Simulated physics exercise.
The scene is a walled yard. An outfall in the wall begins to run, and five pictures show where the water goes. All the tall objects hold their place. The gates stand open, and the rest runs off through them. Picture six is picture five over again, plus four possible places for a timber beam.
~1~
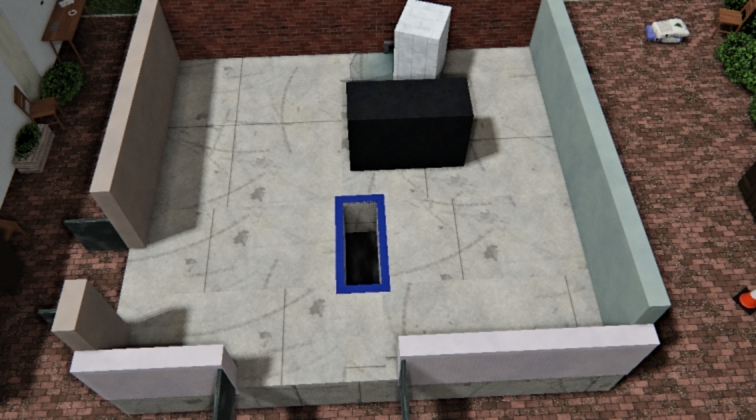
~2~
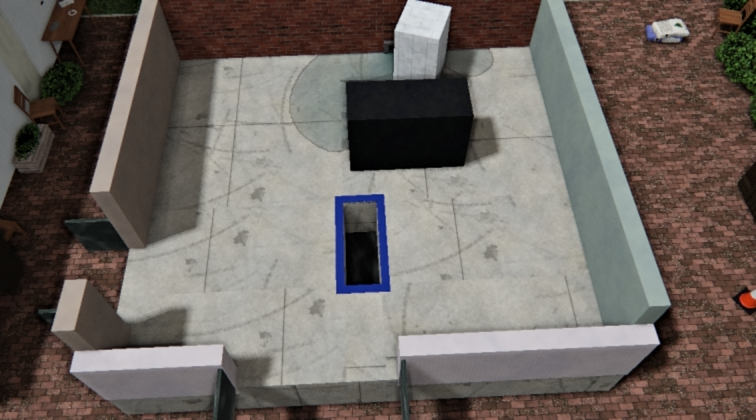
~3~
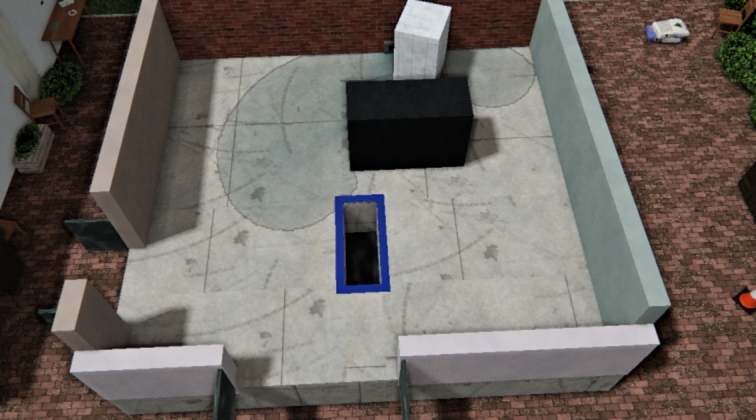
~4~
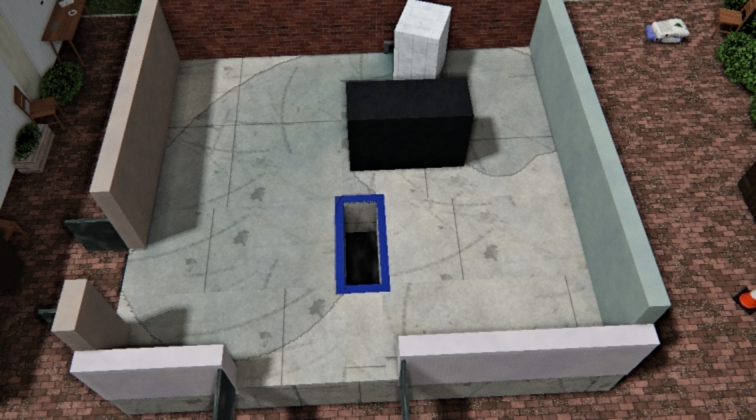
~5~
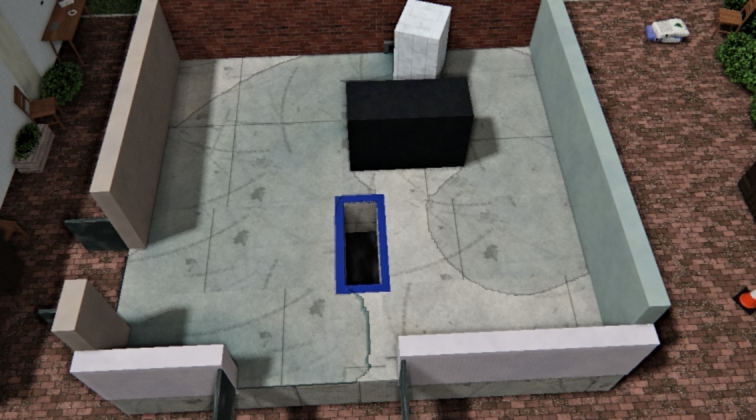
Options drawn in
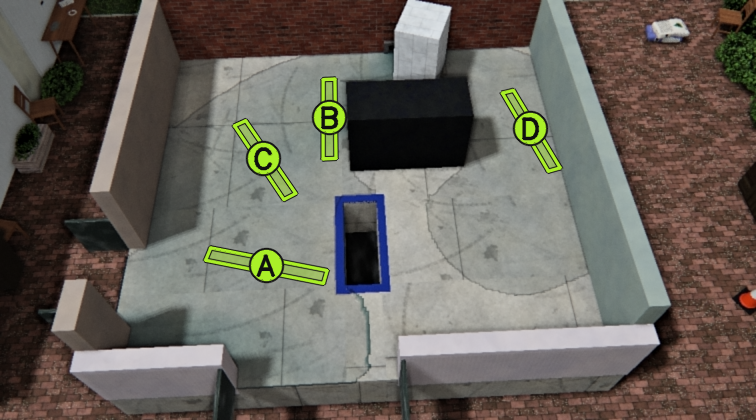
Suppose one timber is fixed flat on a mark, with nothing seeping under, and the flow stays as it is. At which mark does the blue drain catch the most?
It is C.
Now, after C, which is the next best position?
A.
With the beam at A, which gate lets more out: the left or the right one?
The right gate.
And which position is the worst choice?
It is D.
On the marked copy, A from (208, 254) to (325, 276); B from (329, 158) to (329, 79); C from (240, 123) to (289, 196); D from (507, 91) to (554, 169).
Choosing A, about 27 % of the stream runs into the blue drain, about 73 % out by the gates.
Choosing B, about 20 % of the stream runs into the blue drain, about 80 % out by the gates.
Choosing C, about 41 % of the stream runs into the blue drain, about 59 % out by the gates.
Choosing D, about 5 % of the stream runs into the blue drain, about 95 % out by the gates.
